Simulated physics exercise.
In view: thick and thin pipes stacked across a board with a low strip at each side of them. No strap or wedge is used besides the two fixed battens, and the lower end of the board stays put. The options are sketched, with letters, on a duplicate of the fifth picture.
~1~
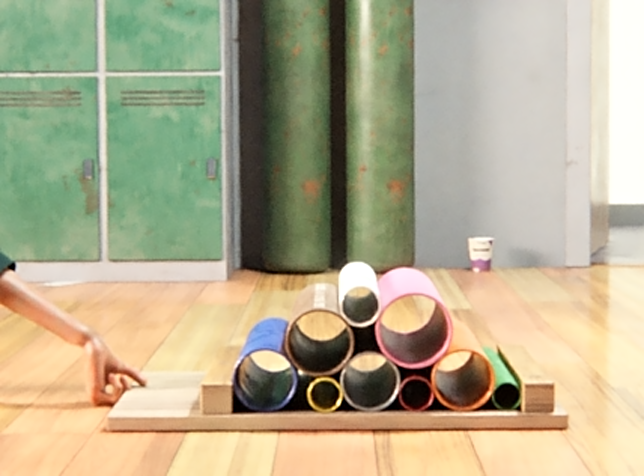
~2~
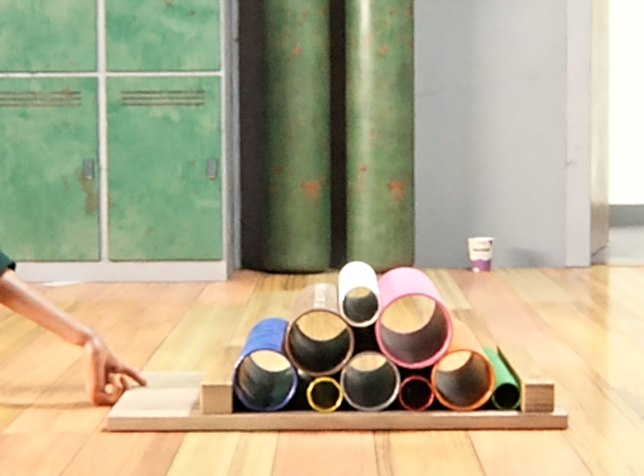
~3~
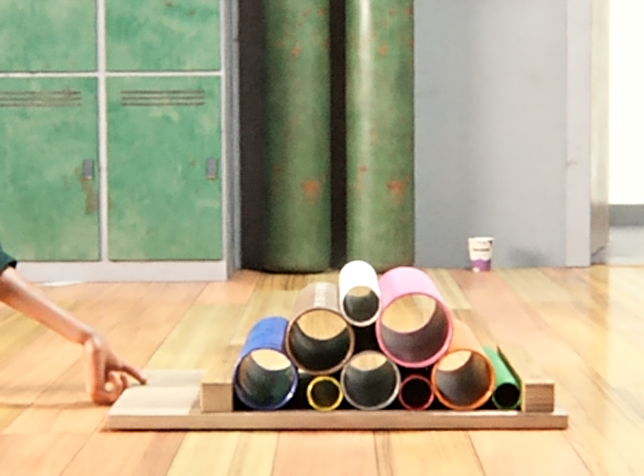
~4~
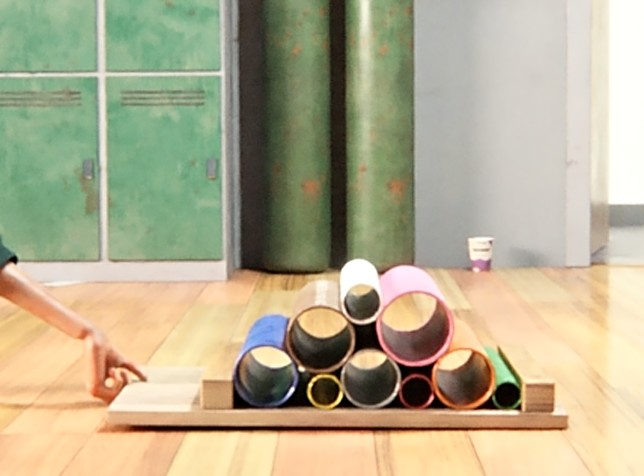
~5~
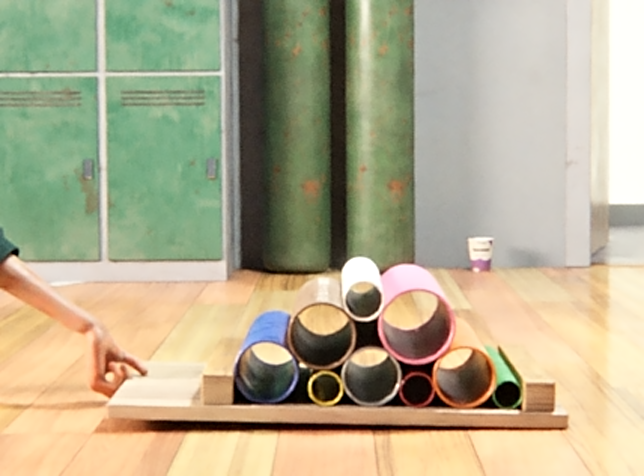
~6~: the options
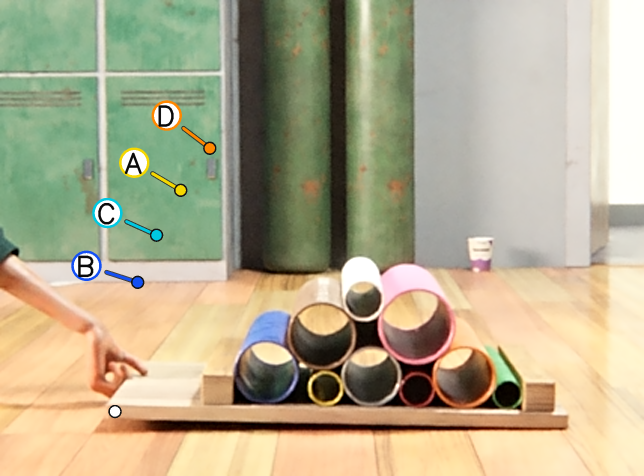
A board lies on a wooden floor, seen from the front at a low level, with green lockers, two tall green columns and a small cup behind. Blue, brown, yellow, white, pink, orange and green pipes are stacked across it between two low strips. At first almost nothing moves, then a hand at the left raises that end very slightly, the pipes rising with it, while the camera stays still.
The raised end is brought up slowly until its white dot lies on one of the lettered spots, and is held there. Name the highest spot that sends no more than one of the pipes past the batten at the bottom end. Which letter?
It can be raised to D.
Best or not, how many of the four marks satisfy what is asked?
The number is four.
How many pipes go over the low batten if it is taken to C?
At C the number is none.
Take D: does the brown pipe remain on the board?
Yes.
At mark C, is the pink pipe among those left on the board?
Yes, with C.
On the copy, A at (181, 190); B at (138, 282); C at (157, 235); D at (210, 148); the white dot at (115, 411).
On D. First, board at 20°.
Then, board at 37°.
Finally, board at 38°, none over the low batten.
By contrast, A none over the low batten; B none over the low batten; C none over the low batten.
